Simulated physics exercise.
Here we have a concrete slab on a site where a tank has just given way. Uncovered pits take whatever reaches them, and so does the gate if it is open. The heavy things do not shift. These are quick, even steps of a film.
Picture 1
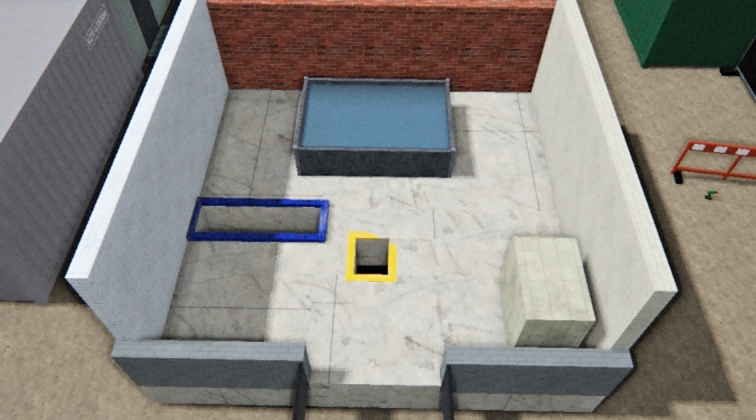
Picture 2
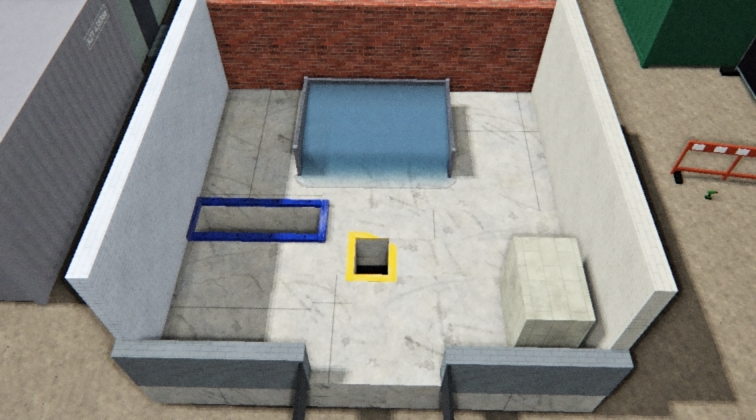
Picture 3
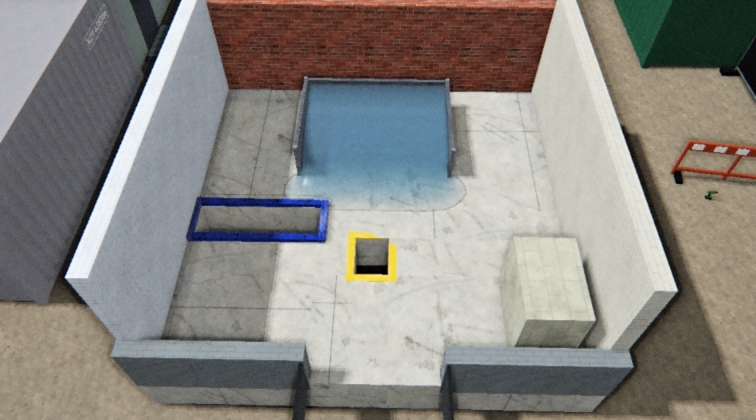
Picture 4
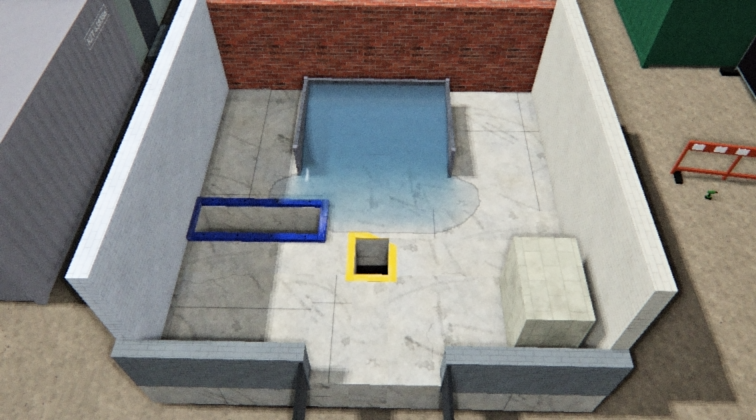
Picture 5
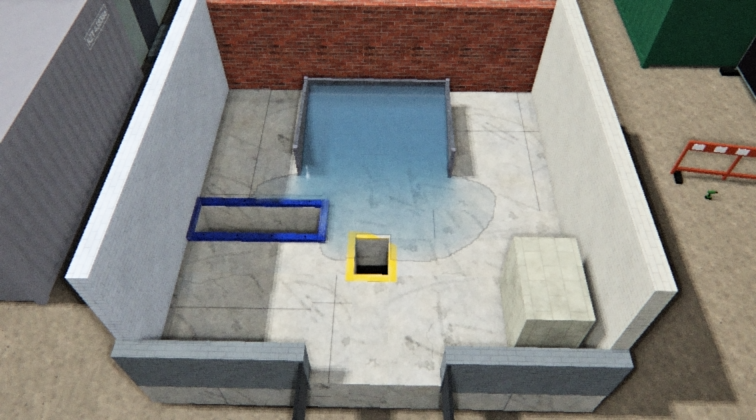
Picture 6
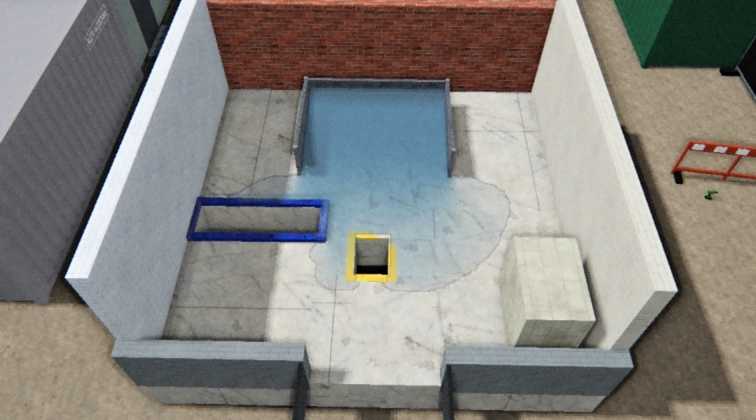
Water pouring from the open front of a tank by a brick wall, spreading across a concrete slab and around a yellow-edged square hole.
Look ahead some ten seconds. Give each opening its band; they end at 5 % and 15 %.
One by one: The gate takes more than 15 %; the blue pit takes between 5 and 15 %; the yellow pit takes more than 15 %.
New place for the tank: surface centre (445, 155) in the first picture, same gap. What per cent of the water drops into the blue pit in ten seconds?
Per cent: Blue 0.
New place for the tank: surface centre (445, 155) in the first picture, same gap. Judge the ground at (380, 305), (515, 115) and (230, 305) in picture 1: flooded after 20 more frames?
In turn: Flooded, under water, no water.
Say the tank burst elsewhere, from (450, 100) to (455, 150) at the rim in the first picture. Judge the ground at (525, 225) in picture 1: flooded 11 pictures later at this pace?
Verdict: Under water.
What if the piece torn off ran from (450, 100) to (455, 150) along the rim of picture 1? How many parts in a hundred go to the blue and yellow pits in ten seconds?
Parts in a hundred: Blue 0, yellow 10.
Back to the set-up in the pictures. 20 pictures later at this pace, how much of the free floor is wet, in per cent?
Roughly 60 per cent.
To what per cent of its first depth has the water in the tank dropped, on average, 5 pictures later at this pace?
Some 46 per cent.
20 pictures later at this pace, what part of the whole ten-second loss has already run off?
Close to 70 %.
A moment on, water covers 45 % of the floor; the gate 1 %, the blue pit 5 %, the yellow pit 8 %.
Next, water covers 50 % of the floor; the gate 6 %, the blue pit 9 %, the yellow pit 15 %.
Then, water covers 60 % of the floor; the gate 13 %, the blue pit 11 %, the yellow pit 21 %.
Later, water covers 85 % of the floor; the gate 19 %, the blue pit 11 %, the yellow pit 25 %.
In the end, water covers 95 % of the floor; the gate 24 %, the blue pit 11 %, the yellow pit 28 %.
